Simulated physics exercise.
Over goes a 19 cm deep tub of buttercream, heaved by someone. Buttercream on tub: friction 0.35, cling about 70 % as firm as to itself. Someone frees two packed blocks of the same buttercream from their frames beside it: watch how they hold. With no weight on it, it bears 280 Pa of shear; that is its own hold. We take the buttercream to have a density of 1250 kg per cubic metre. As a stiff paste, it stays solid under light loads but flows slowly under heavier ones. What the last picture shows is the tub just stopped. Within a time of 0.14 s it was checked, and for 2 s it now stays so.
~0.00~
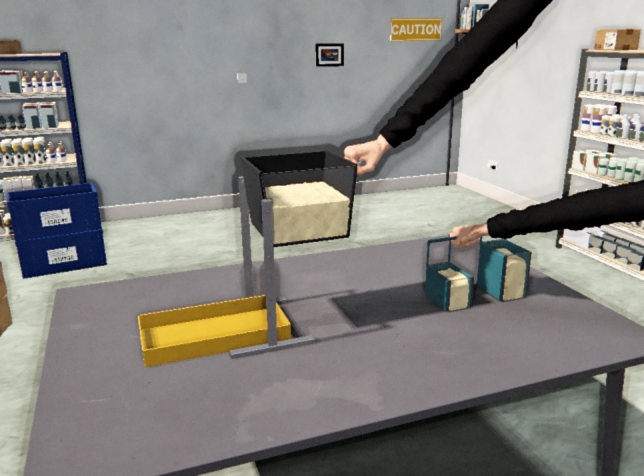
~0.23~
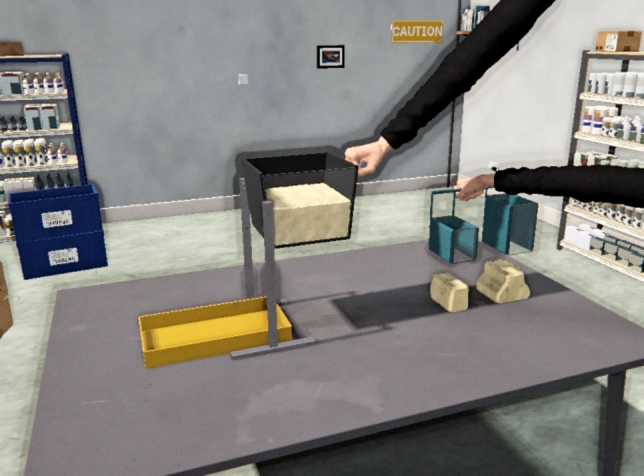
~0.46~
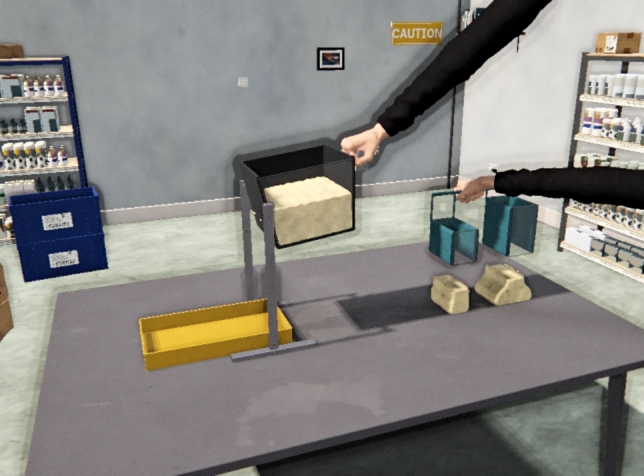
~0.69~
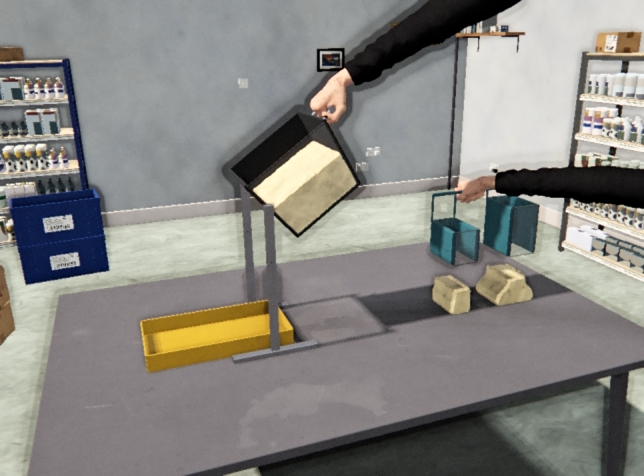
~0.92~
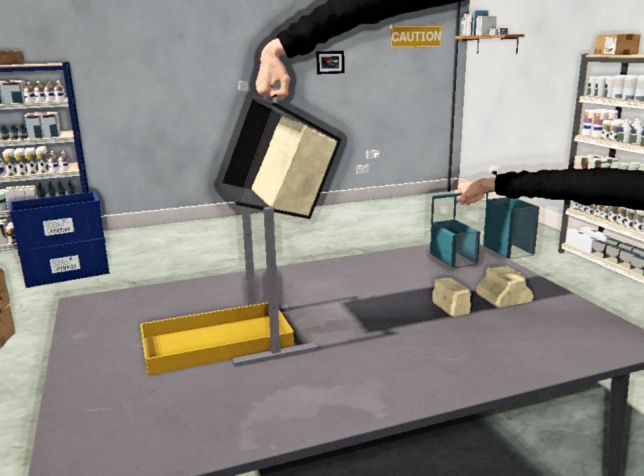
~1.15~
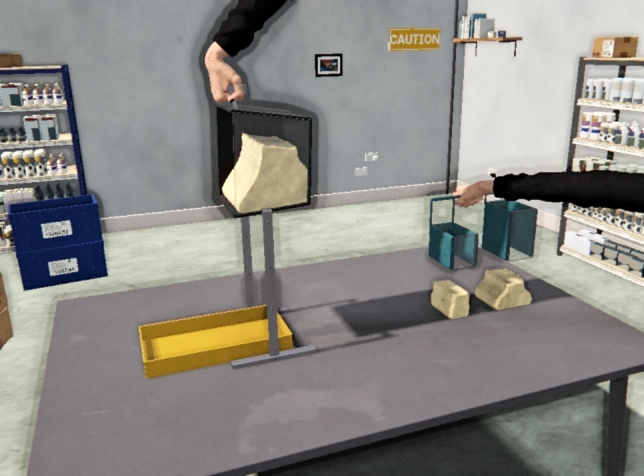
At the start, one hand grips a black tub of pale buttercream above a yellow tray while another lifts two teal moulds off pale blocks, which slump slightly, the right one more. Then the tub swings up and leftward onto its side, the buttercream bulging at its open face.
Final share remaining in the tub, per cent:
Near 52 %.
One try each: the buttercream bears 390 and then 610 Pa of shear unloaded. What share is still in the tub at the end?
The two runs give near 65 % and near 100 % respectively.
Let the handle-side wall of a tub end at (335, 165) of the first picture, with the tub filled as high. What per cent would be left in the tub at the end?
In that case some 70 per cent.
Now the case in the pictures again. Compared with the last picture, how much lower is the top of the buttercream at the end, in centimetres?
9 cm.
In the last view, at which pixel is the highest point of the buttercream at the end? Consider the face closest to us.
The highest point is near (286, 179) in the last picture.
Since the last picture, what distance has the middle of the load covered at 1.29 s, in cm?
It has moved close to 5 cm.
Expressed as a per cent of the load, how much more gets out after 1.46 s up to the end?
Around 7 % of the whole load.
After 1.29 s, the tub is at 88 degrees and holds 85 %.
After 1.46 s, the tub is at 88 degrees and holds 59 %.
After 1.63 s, the tub is at 88 degrees and holds 54 %.
After 1.80 s, the tub is at 88 degrees and holds 54 %.
After 3.15 s, at the end, the tub is at 88 degrees and holds 52 %.
